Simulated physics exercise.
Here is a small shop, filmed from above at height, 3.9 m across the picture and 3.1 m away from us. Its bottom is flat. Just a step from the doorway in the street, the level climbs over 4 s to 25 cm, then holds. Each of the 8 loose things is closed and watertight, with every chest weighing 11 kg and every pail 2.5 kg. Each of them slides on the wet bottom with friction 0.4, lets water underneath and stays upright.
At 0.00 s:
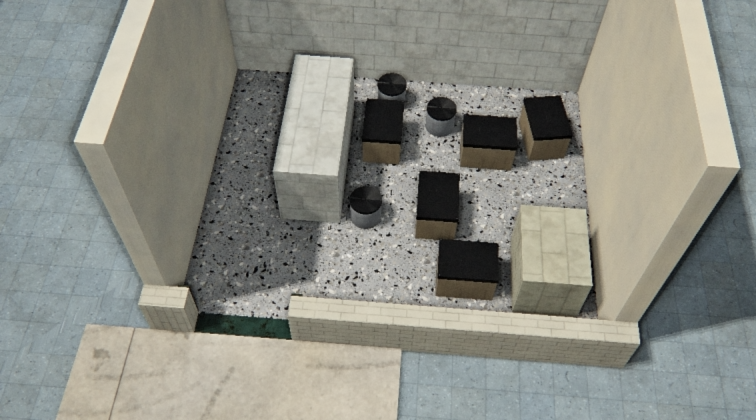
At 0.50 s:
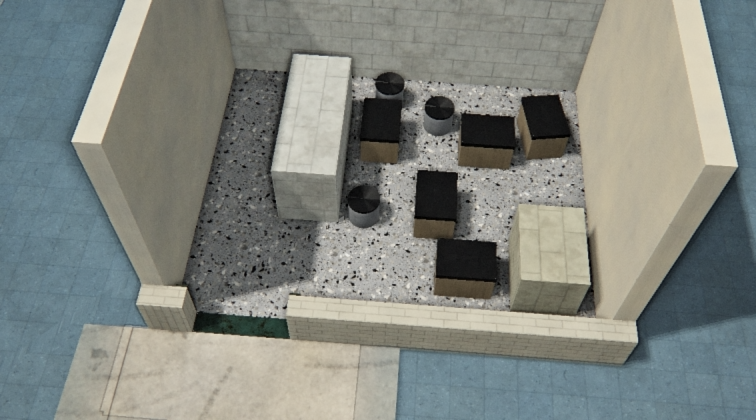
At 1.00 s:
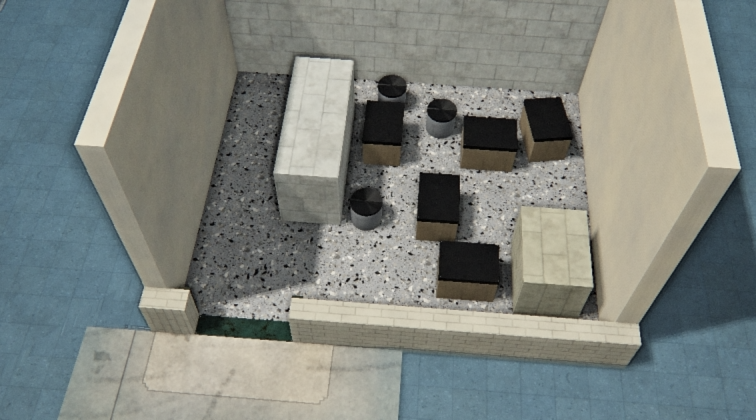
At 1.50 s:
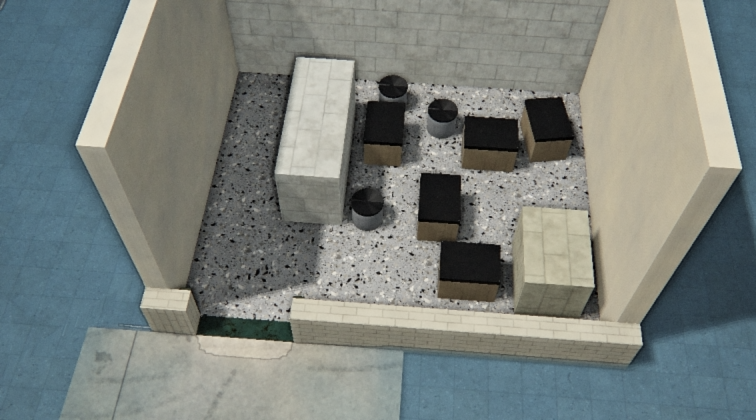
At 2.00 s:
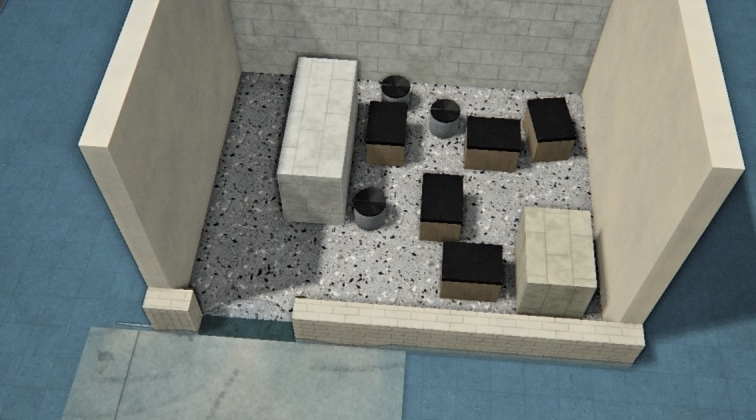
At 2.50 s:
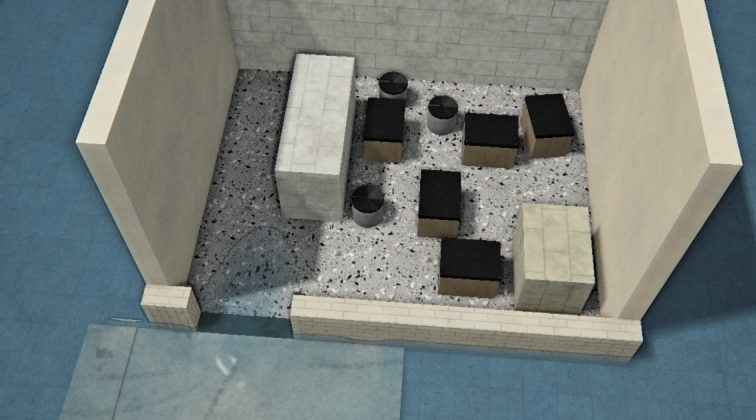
A small walled shop with a speckled floor, dark-topped boxes and grey pails stayed still while water spread over the pale slab outside, then crept through the doorway at the lower left.
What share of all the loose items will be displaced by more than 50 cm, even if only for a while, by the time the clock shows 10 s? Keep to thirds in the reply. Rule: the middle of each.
My answer: One to two thirds.
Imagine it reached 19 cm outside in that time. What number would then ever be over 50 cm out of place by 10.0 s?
Count under that change: 4.
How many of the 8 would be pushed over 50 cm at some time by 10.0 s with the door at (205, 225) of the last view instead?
In that case 5 of them.
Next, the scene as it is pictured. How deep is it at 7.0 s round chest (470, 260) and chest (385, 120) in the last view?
Depths: Near 5 cm, then near 4 cm.
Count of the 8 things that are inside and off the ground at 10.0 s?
Count: 8.
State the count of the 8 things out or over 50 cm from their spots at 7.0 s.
By that point, 3.
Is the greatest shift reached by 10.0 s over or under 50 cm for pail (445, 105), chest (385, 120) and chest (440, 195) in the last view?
Taking them in turn, the first is beyond the limit, the second within the limit and the third beyond the limit.
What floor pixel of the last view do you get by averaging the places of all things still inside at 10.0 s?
Mean position: Approximately (490, 175).
After 3.5 s 0 of 8 are over 50 cm from their spots; 0 afloat.
After 4.5 s 0 of 8 are over 50 cm from their spots; 0 afloat.
After 7.0 s 3 of 8 are over 50 cm from their spots; 4 afloat.
After 10.0 s 4 of 8 are over 50 cm from their spots, and 5 have been at some point; 8 afloat.
